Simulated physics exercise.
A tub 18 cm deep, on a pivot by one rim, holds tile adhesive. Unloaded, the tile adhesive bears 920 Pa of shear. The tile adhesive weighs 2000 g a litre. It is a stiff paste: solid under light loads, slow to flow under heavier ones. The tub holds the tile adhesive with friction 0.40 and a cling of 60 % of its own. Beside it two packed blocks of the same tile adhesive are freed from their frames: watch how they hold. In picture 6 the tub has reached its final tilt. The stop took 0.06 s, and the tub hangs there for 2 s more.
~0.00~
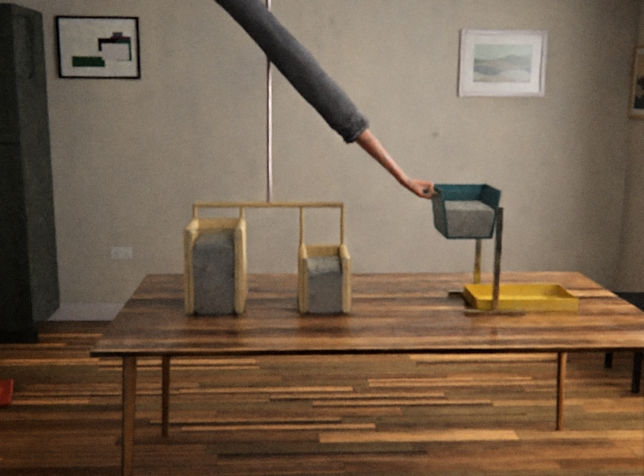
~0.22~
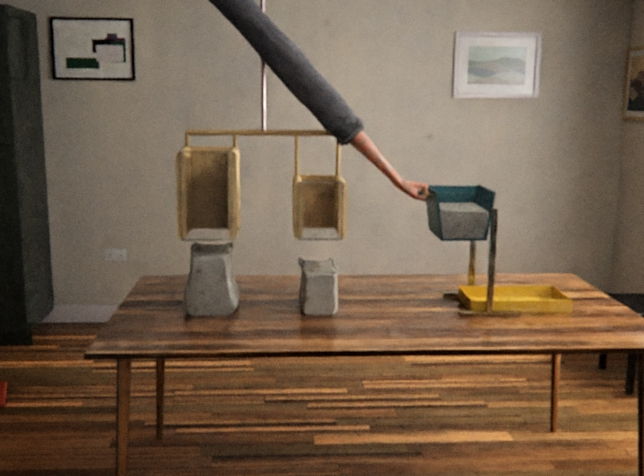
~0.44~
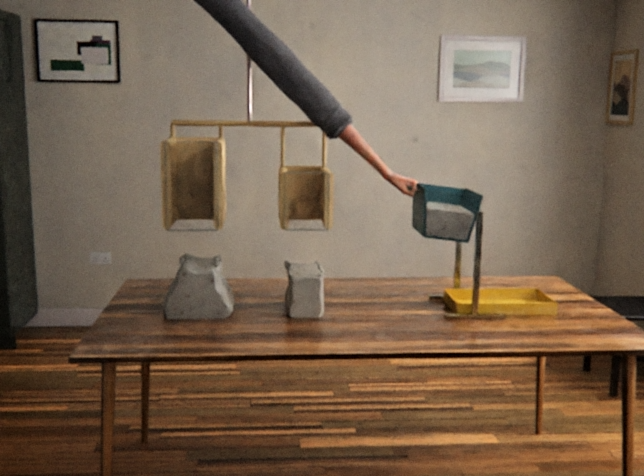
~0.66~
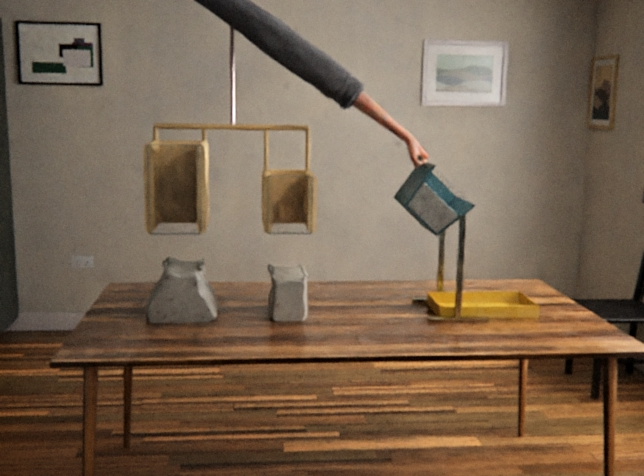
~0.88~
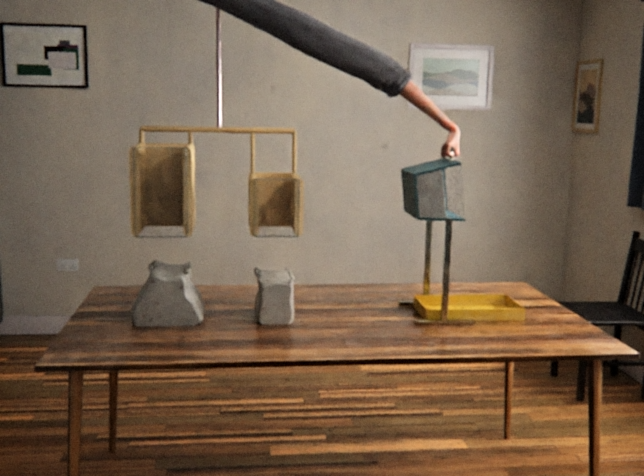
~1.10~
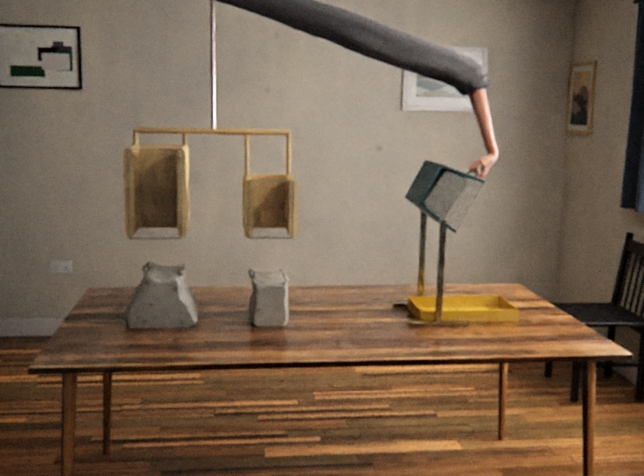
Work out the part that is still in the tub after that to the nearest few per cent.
Close to 0 per cent.
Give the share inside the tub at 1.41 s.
Some 0 per cent.
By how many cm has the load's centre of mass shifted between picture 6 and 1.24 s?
About 9 cm.
By 1.24 s, the tub is at 118 degrees and holds 75 %.
By 1.41 s, the tub is at 118 degrees and holds 0 %.
By 1.58 s, the tub is at 118 degrees and holds 0 %.
By 1.75 s, the tub is at 118 degrees and holds 0 %.
By 3.10 s, at the end, the tub is at 118 degrees and holds 0 %.
